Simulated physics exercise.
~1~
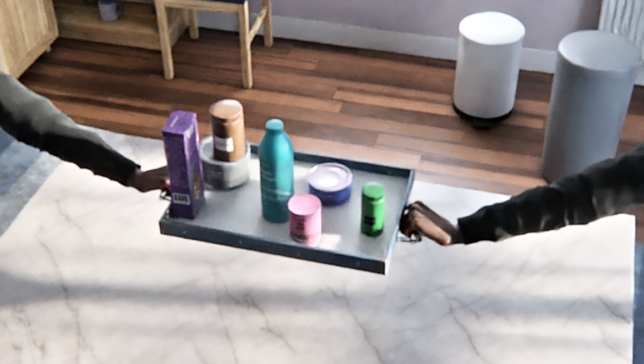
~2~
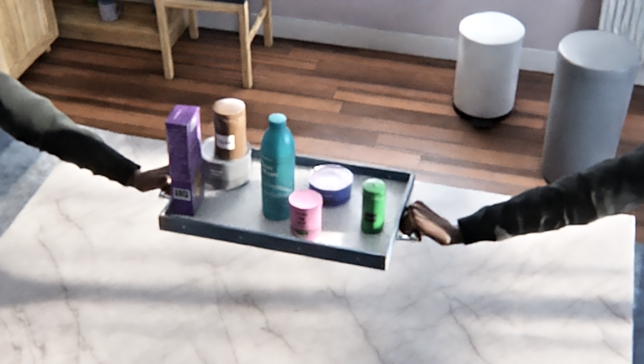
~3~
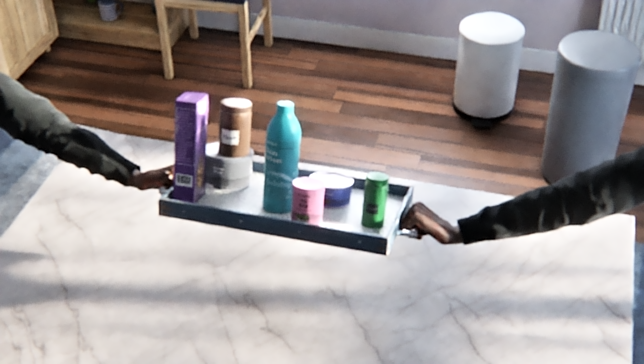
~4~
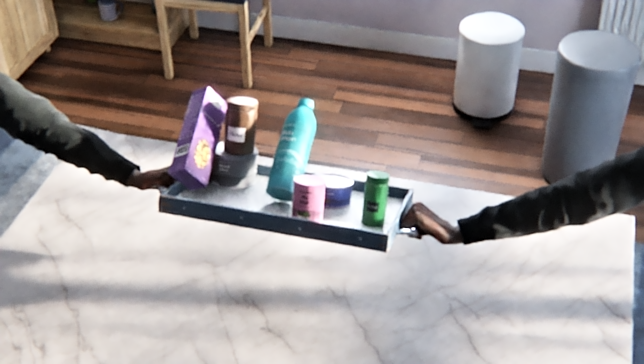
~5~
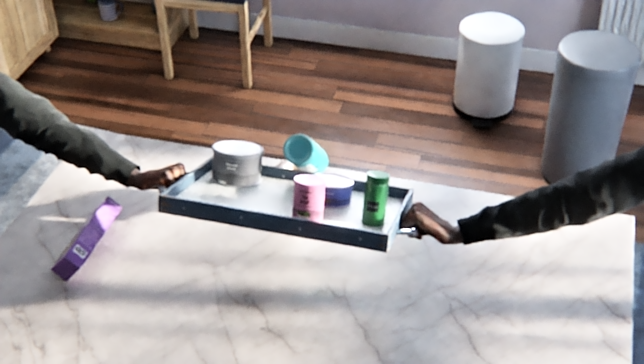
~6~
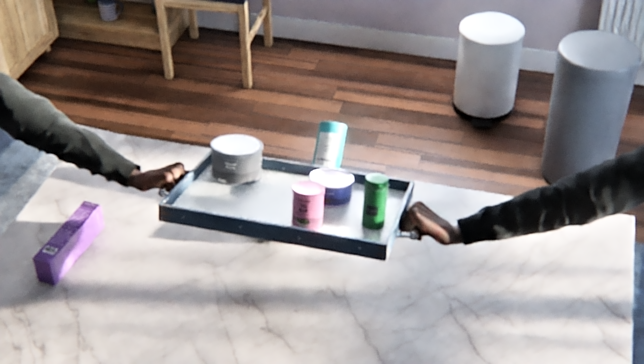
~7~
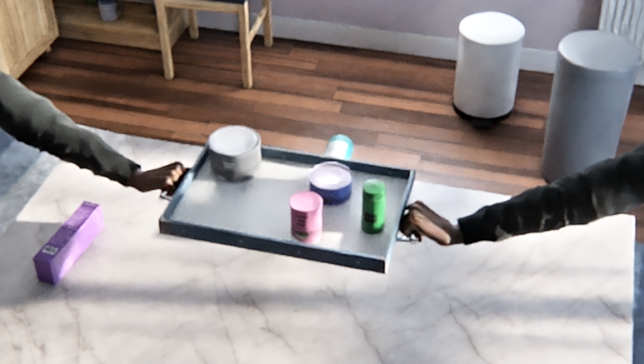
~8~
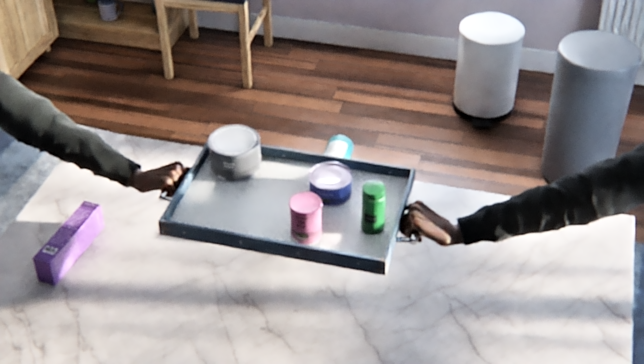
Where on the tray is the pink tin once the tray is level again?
The pink tin is standing in the same spot where it began, near the front of the tray between the blue tub and the near rim.
